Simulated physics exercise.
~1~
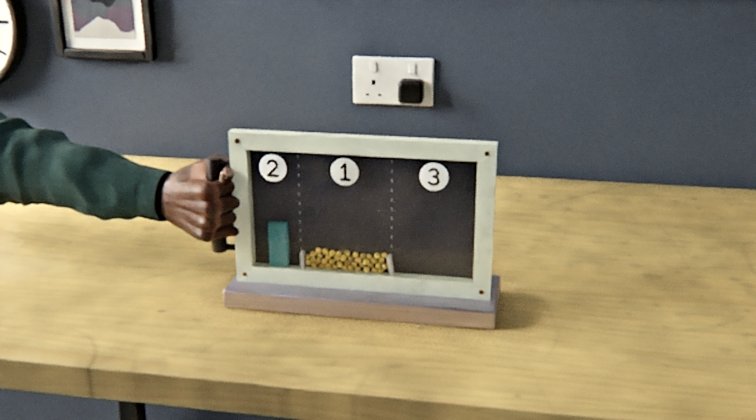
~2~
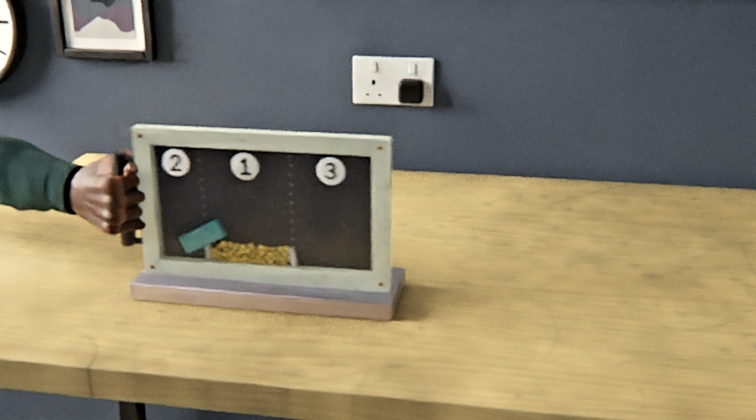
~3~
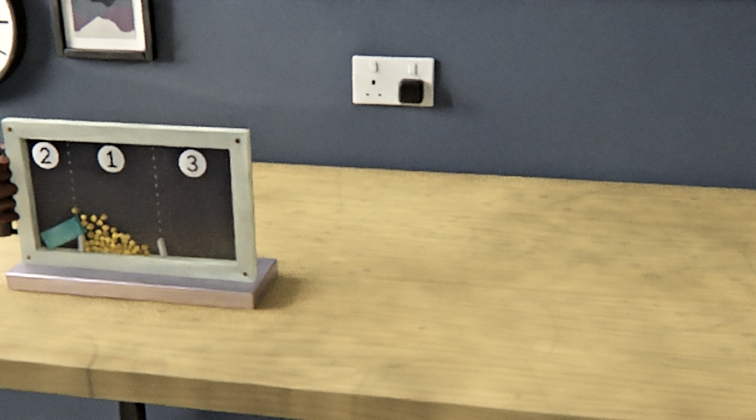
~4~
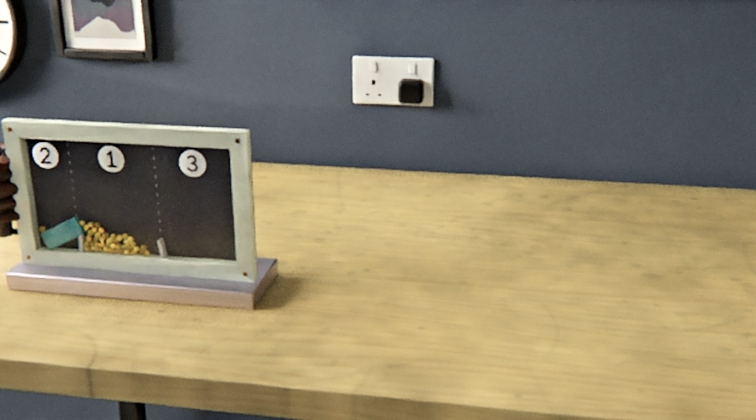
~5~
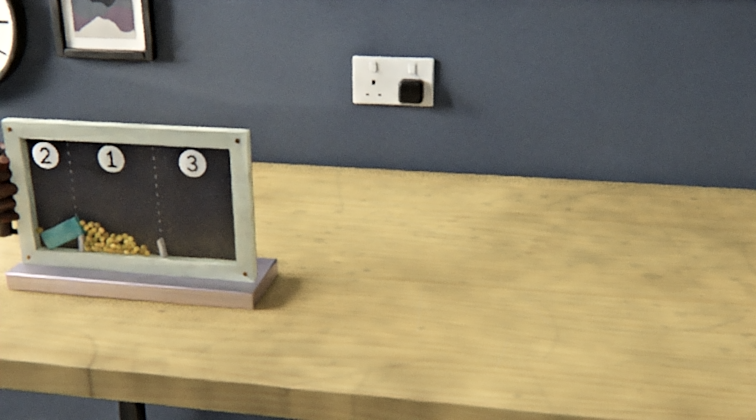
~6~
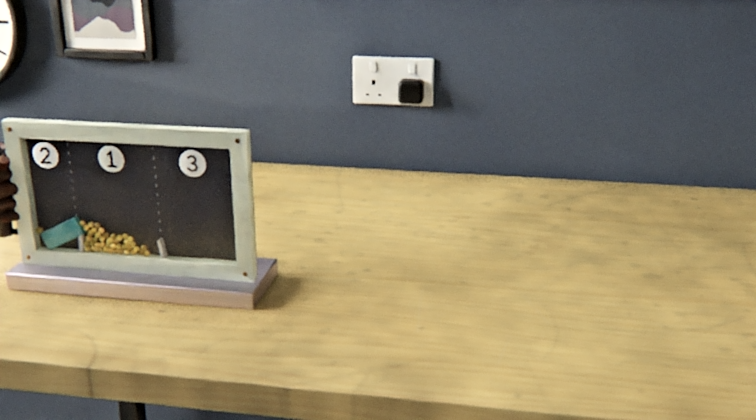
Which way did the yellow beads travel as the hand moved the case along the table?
The yellow beads moved to the left along with the case.
